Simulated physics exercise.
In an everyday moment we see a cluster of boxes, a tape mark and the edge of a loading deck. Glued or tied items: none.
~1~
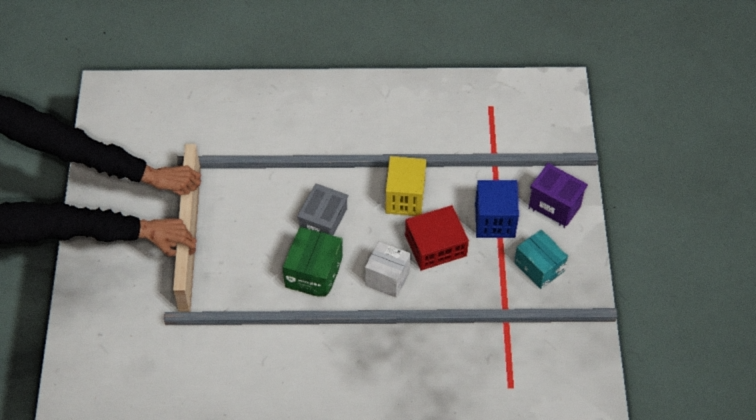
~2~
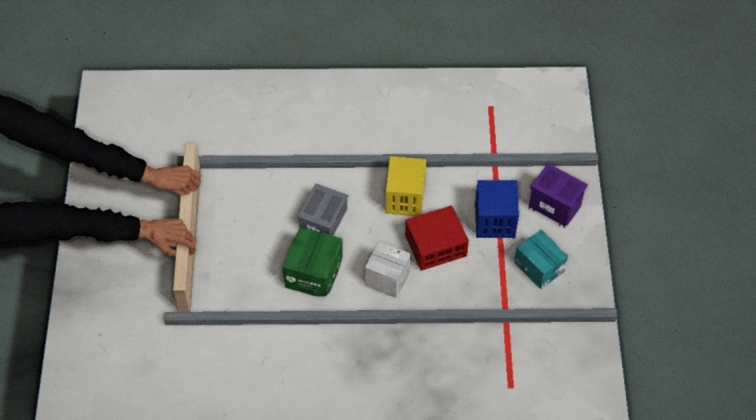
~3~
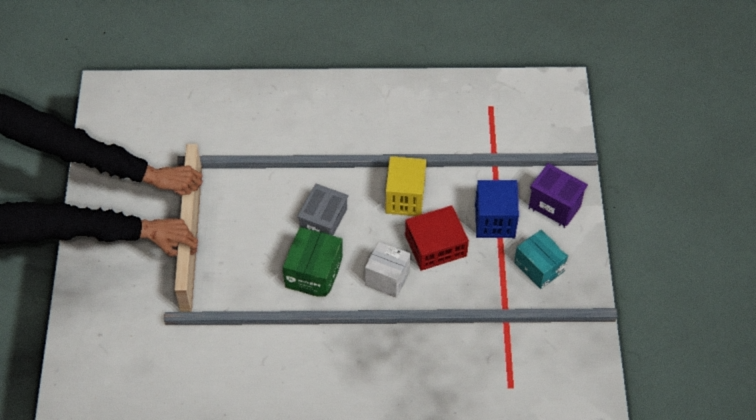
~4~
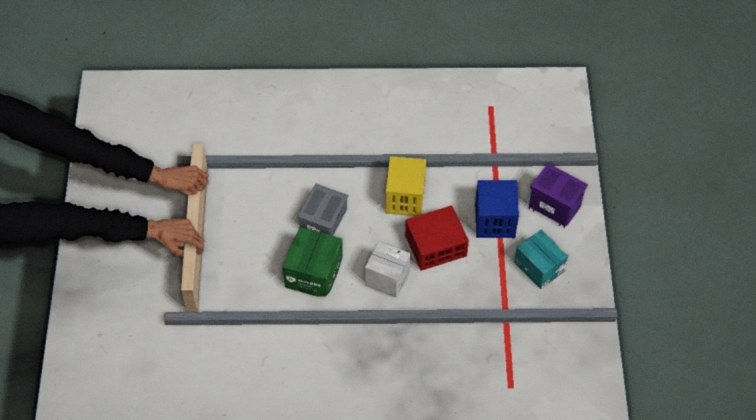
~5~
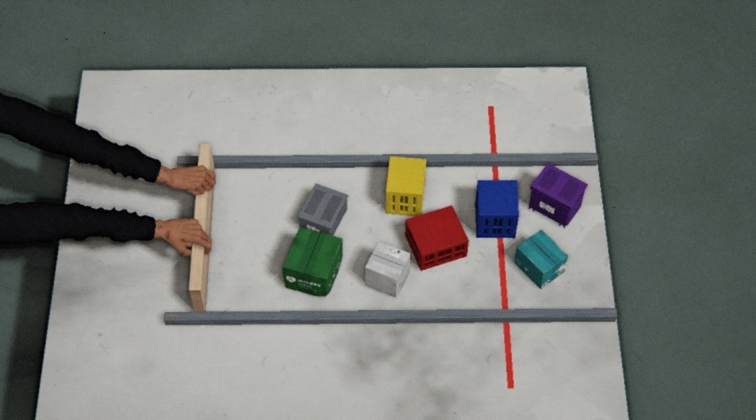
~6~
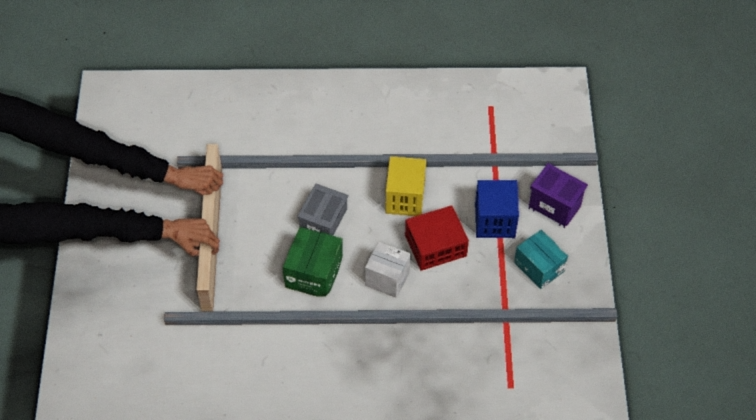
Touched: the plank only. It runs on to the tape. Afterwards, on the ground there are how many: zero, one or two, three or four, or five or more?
After that push, what drops off the edge is fewer than three, not none.
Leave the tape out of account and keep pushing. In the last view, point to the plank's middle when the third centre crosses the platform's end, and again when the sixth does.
At the first moment about (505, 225), at the next about (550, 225).
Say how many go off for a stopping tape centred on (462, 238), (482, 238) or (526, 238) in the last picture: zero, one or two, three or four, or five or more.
For each place: Zero; one to two; three to four.
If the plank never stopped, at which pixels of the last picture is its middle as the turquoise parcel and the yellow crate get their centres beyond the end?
Roughly (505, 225); roughly (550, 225).
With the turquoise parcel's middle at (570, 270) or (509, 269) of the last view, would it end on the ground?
First place: It is not lost; second place: It is not lost.
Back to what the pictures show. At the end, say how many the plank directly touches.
Number: 2.
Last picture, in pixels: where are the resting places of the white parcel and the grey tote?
Taking them in turn, first comes (568, 286), then (516, 205).
A little later, none off yet; purple tote at rest near (557, 196); turquoise parcel at rest near (541, 259); blue crate at rest near (497, 209).
When it is over, the number that fall off is one or two; down, purple tote.
